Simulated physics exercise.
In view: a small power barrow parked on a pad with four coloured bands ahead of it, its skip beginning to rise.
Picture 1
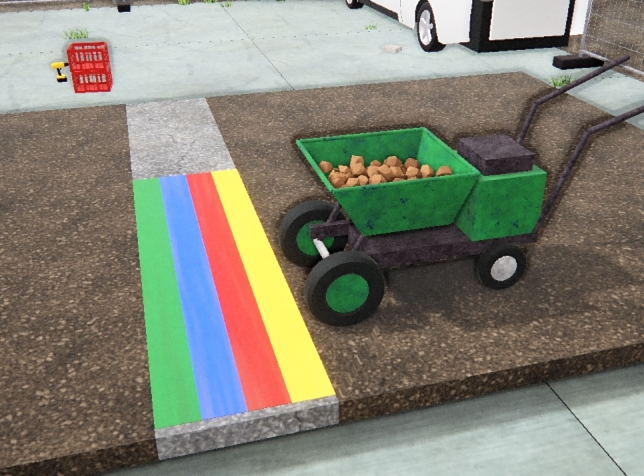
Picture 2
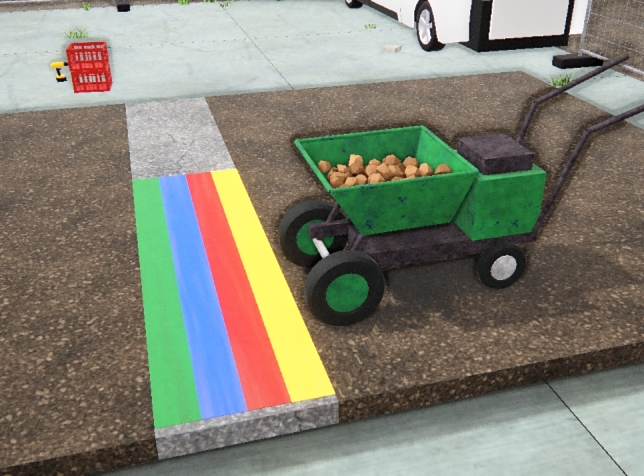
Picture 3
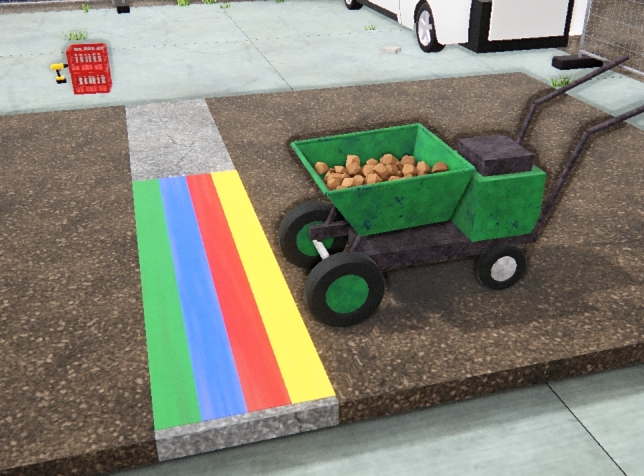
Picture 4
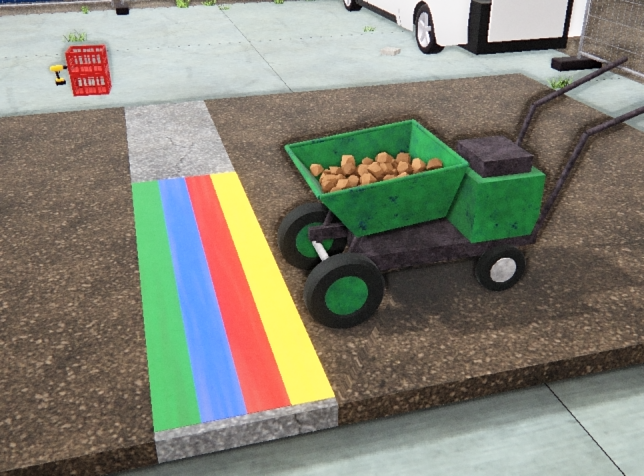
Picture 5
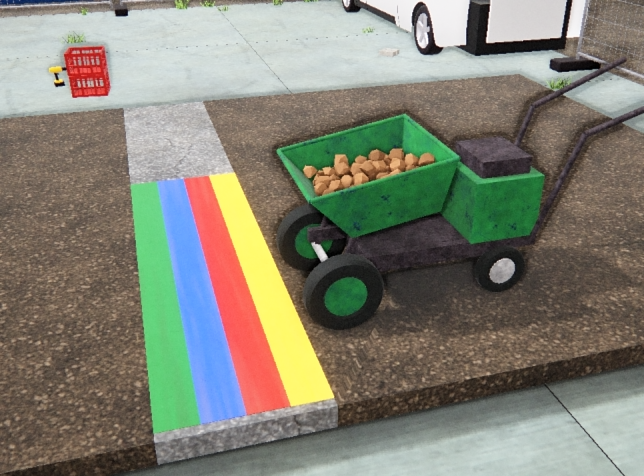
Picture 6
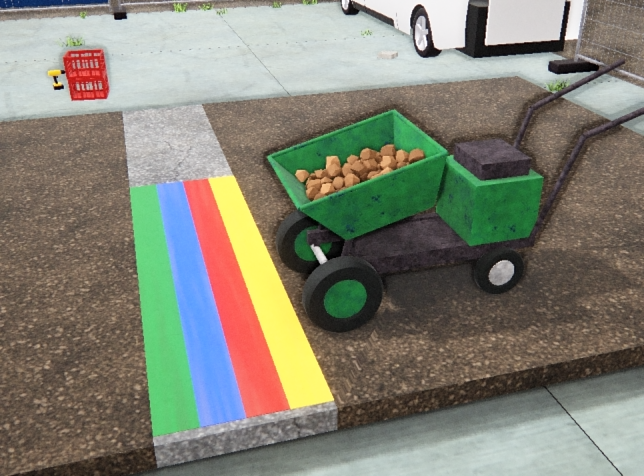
On a brown pad beside four coloured bands, a green barrow's loaded skip tilts gradually left.
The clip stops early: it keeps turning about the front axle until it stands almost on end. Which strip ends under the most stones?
The blue one gets the largest share.
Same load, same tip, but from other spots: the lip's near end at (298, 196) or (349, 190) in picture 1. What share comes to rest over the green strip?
Roughly 50 per cent, and 20 per cent.
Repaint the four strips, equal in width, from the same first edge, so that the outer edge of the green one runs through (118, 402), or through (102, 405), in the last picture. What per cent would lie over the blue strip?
In turn 50 and 50 in a hundred.
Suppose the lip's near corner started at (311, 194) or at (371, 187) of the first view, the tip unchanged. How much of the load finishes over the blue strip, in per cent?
About 30 and 20 per cent.
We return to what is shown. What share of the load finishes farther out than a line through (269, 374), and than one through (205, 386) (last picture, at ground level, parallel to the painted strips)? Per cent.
In turn 100 and 50 in a hundred.
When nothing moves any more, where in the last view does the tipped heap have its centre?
Close to (190, 314).
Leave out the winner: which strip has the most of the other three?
It is that green strip.
Soon after the last picture, skip tipped steeply; all in the skip.
A little later, skip tipped right over; nearly all in the skip; a small part over the blue strip.
Later still, skip tipped right over; about a quarter in the skip; a stray few over the red strip; about half over the blue strip; about a quarter over the green strip; a small part off the paint.
At rest, skip tipped right over; a stray few in the skip; none over the yellow strip; a small part over the red strip; about half over the blue strip; about a third over the green strip; a small part off the paint.
